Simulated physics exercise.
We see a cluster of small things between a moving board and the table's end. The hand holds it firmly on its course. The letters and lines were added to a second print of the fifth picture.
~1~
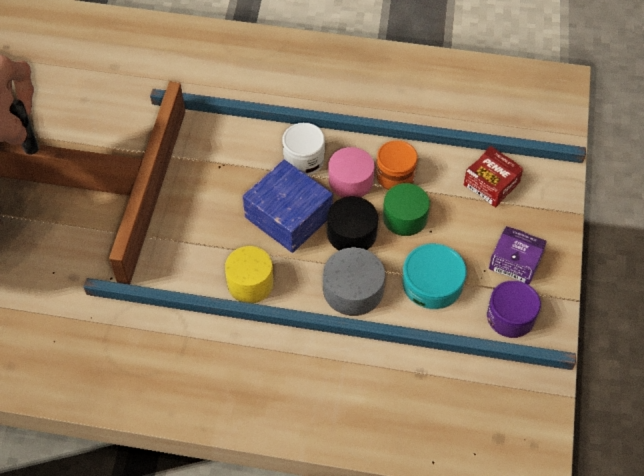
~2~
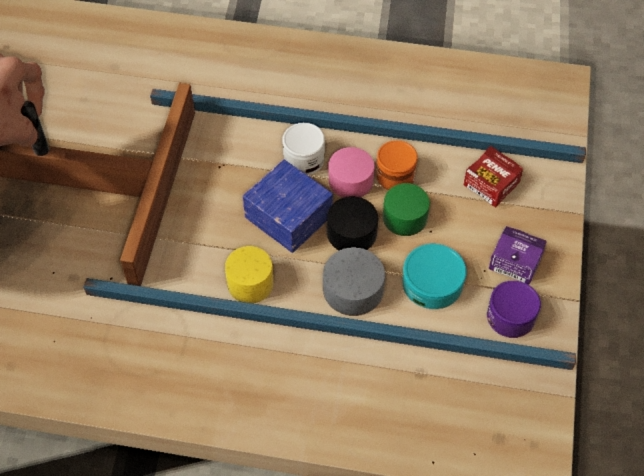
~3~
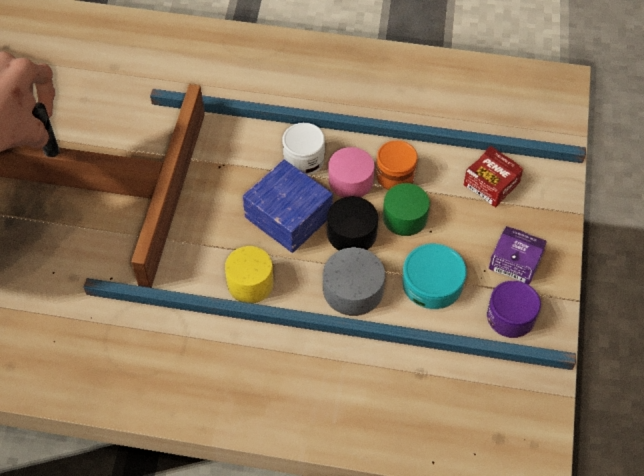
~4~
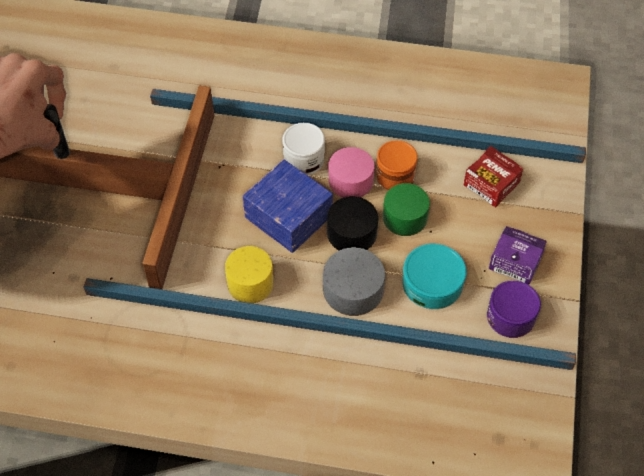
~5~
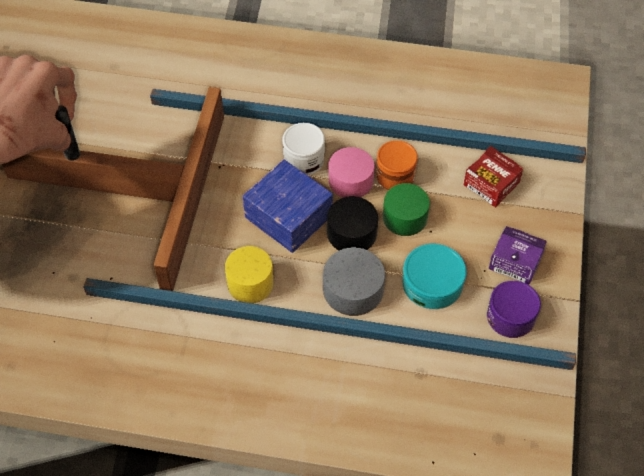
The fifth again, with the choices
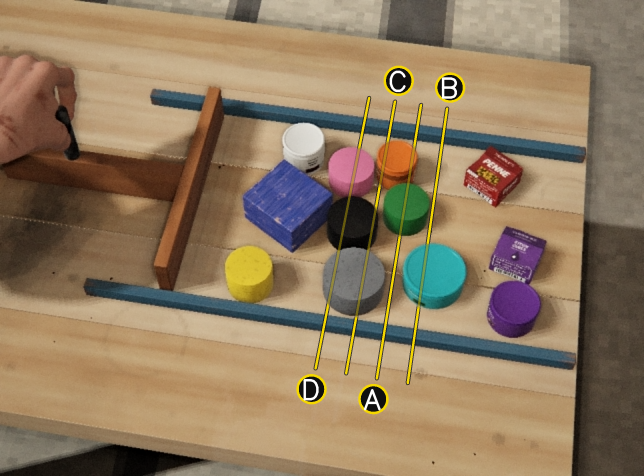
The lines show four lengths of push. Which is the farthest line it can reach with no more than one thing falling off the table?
Stop at B.
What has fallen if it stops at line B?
The purple tub.
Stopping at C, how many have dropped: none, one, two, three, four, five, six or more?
By then, none.
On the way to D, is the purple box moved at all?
By then, no.
On the copy, A at (401, 230); B at (429, 234); C at (373, 226); D at (345, 222).
On B. First, board (275, 184); yellow pot (289, 281); white tub (317, 151).
Then, board (364, 196); purple tub (541, 318); red box (520, 186).
Finally, board (427, 205); purple tub over the edge; red box (577, 189); one fallen.
By contrast, A is within the limit but short; C is within the limit but short; D is within the limit but short.
